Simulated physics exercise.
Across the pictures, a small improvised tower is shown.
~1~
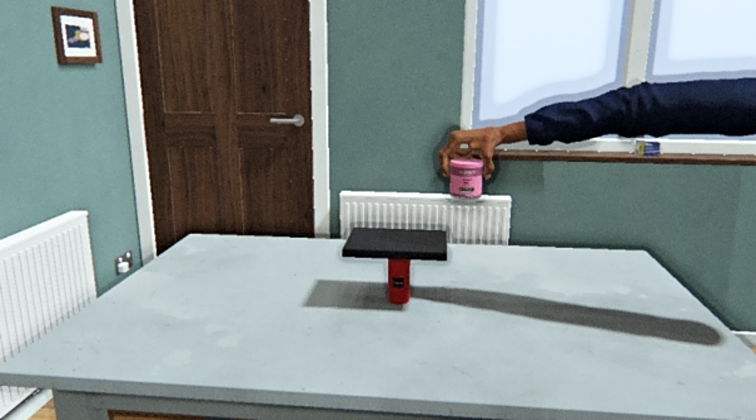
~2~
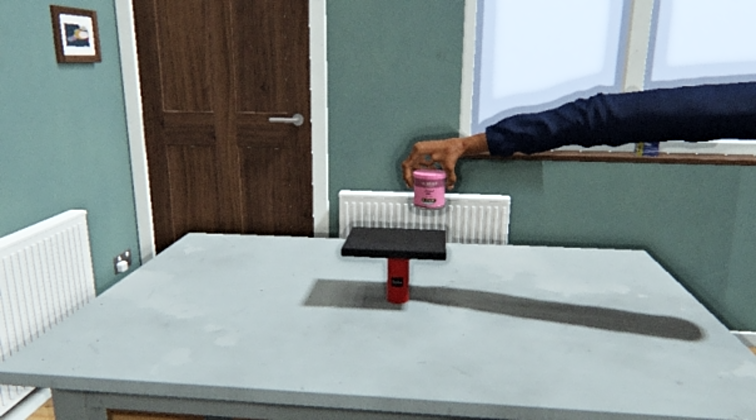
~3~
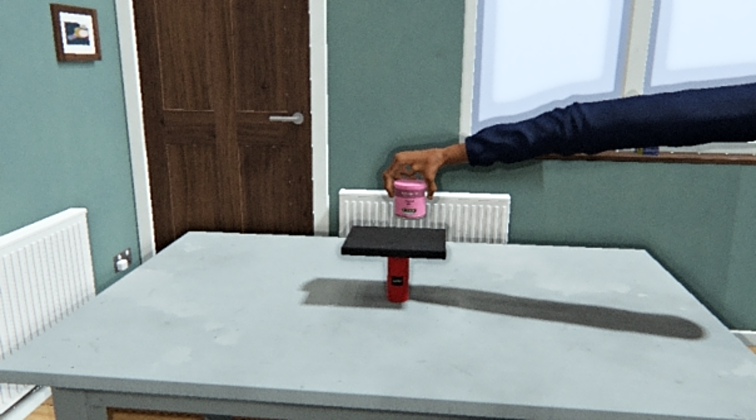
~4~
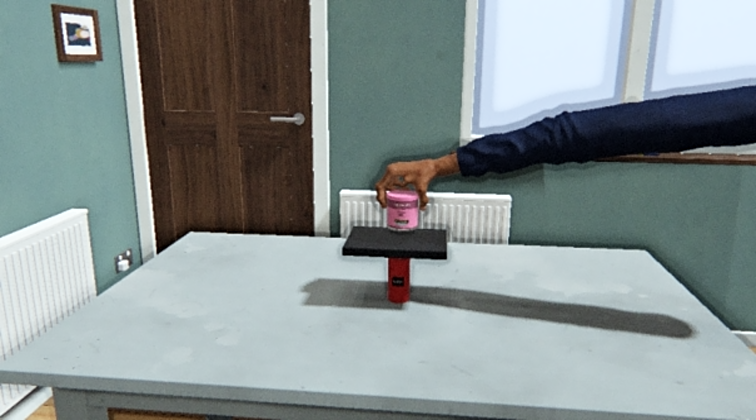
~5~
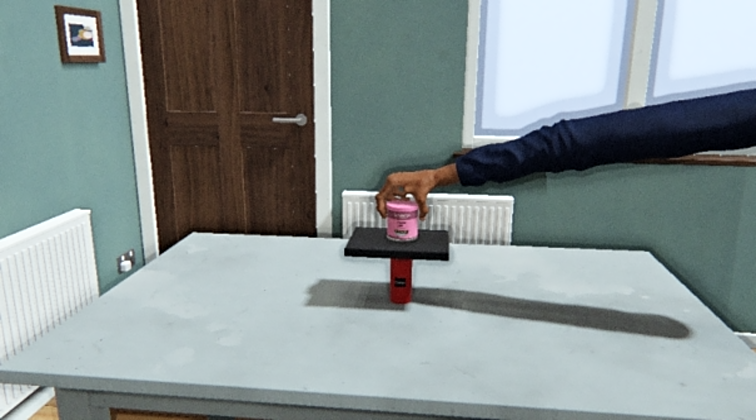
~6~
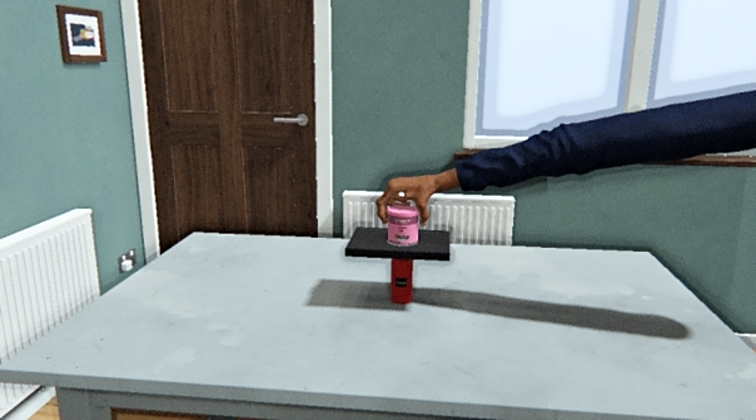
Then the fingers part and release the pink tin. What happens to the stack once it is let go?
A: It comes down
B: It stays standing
B, it stays standing.
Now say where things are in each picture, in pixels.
Coming down; pink tin (466, 178); red shaker (399, 274), in the first frame.
Coming down; pink tin (429, 189); red shaker (398, 274), in the second frame.
Coming down; pink tin (410, 199); red shaker (398, 272), in the third frame.
Coming down; pink tin (403, 210); red shaker (399, 273), in the fourth frame.
Coming down; pink tin (402, 221); red shaker (401, 274), in the fifth frame.
In place under the hand; pink tin (403, 226); red shaker (402, 274), in the sixth frame.
Then, 0.20 s past the last view, nothing moves.
Then, 0.40 s past the last view, pink tin resting near (403, 226).
Finally, all 3 still in place. Final places as the last picture's camera would see them, pink tin near (403, 226). The stack holds.
